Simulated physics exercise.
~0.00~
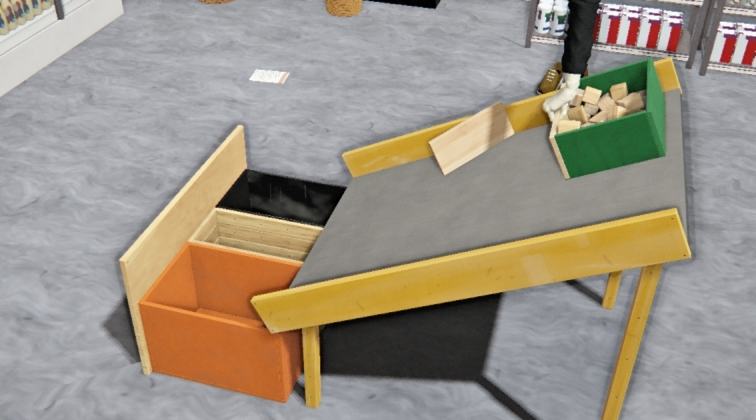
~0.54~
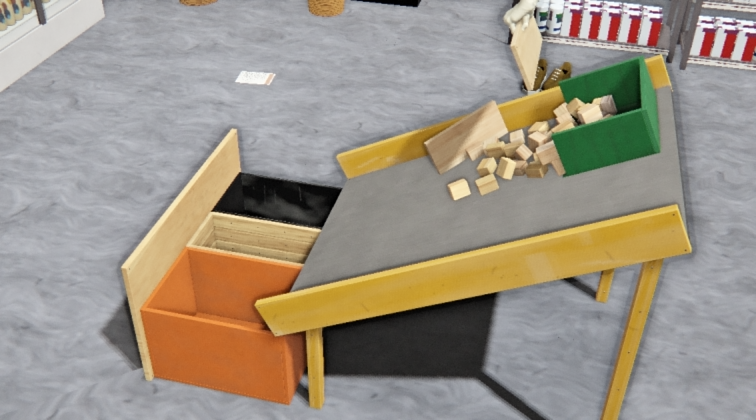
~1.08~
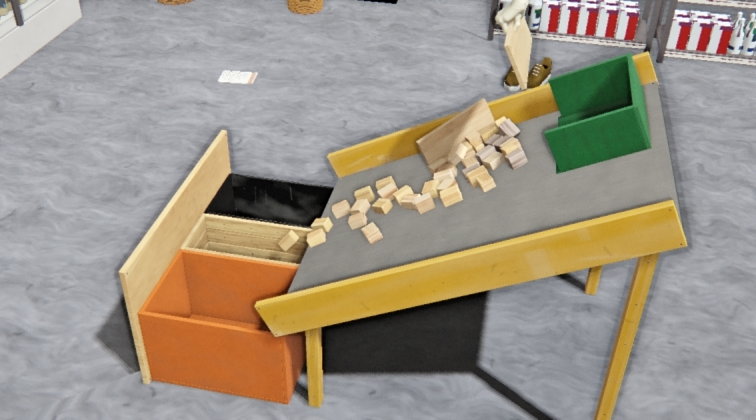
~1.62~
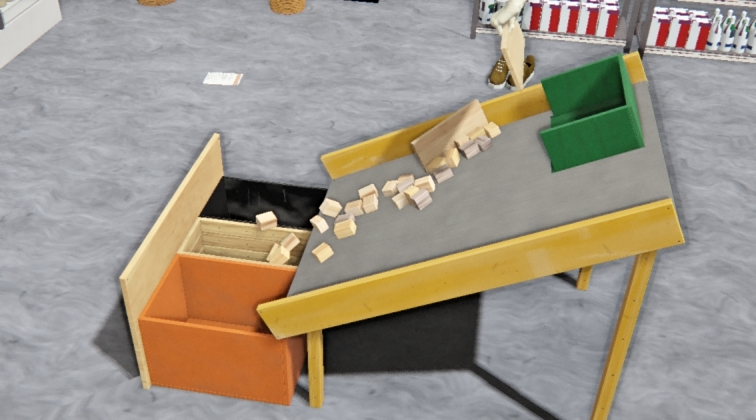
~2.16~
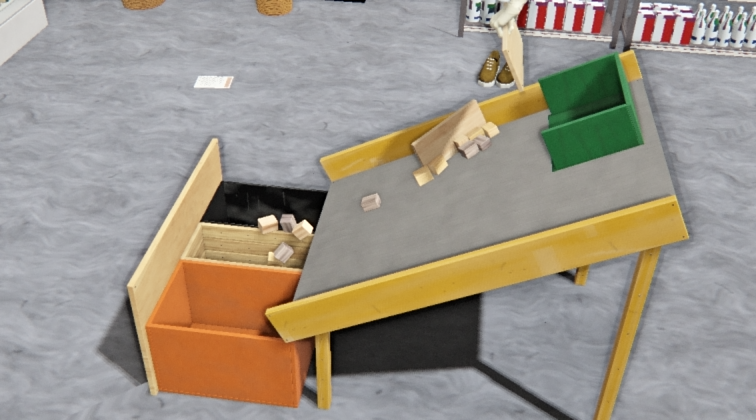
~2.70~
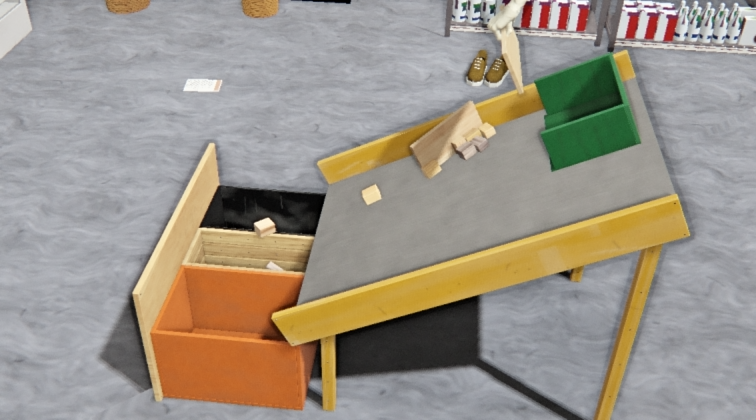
At first, small wooden blocks sit heaped in a green pen at the top of a sloping grey table with yellow walls, while a pale hand reaches to its edge. The gate lifts away and the blocks spill out to the left, tumbling past an angled wooden board. They spread into a loose stream down the slope, and the first ones reach the wooden bin at the bottom. More drop off the low end, most heading for that middle bin. Finally, a few blocks remain against the board and one sits alone on the slope, while the wooden bin has collected the most.
